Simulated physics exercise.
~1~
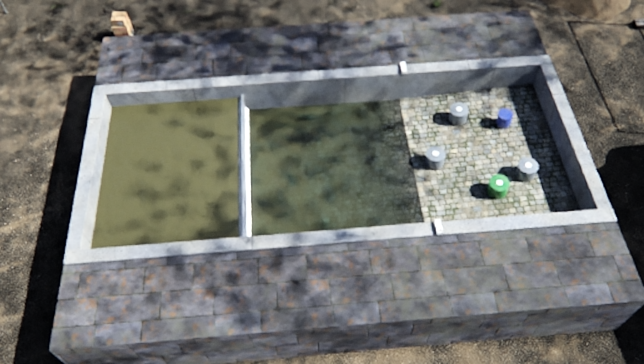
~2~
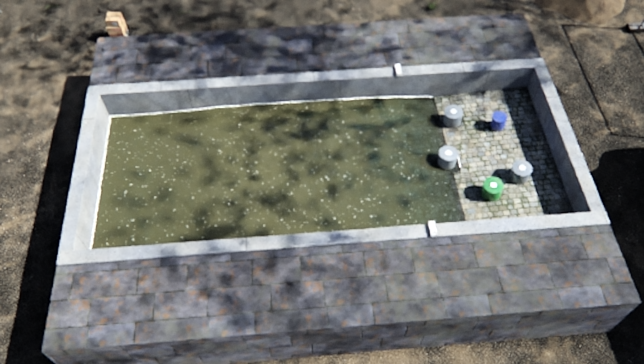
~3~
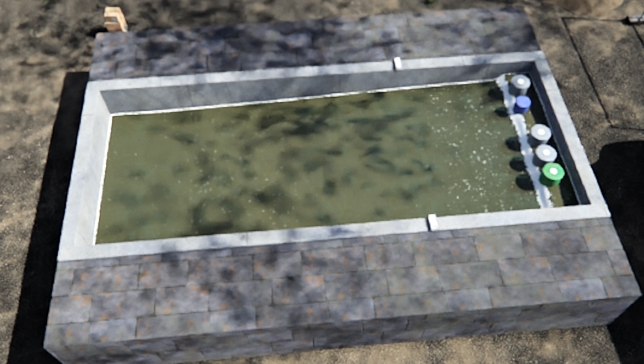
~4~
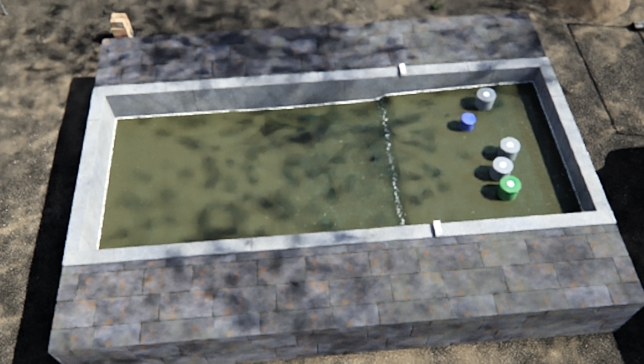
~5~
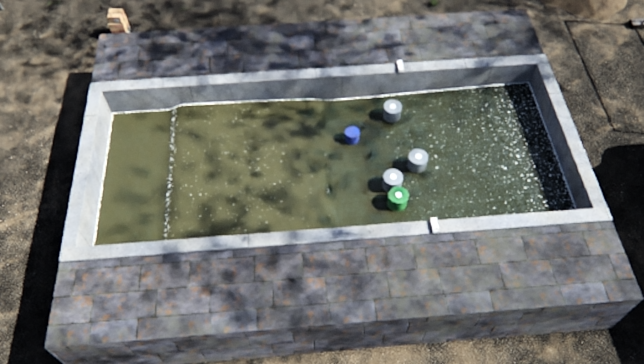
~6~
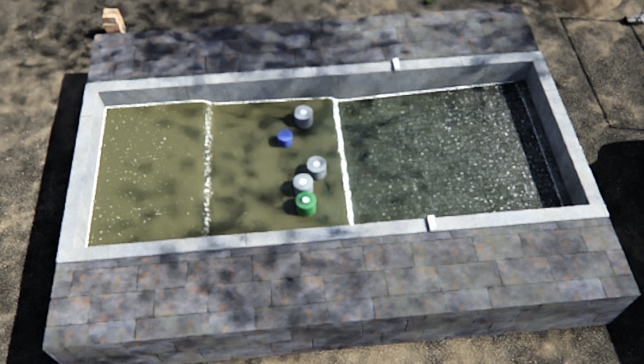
Murky water surges through a basin, sweeping five containers right, then left past white marks.
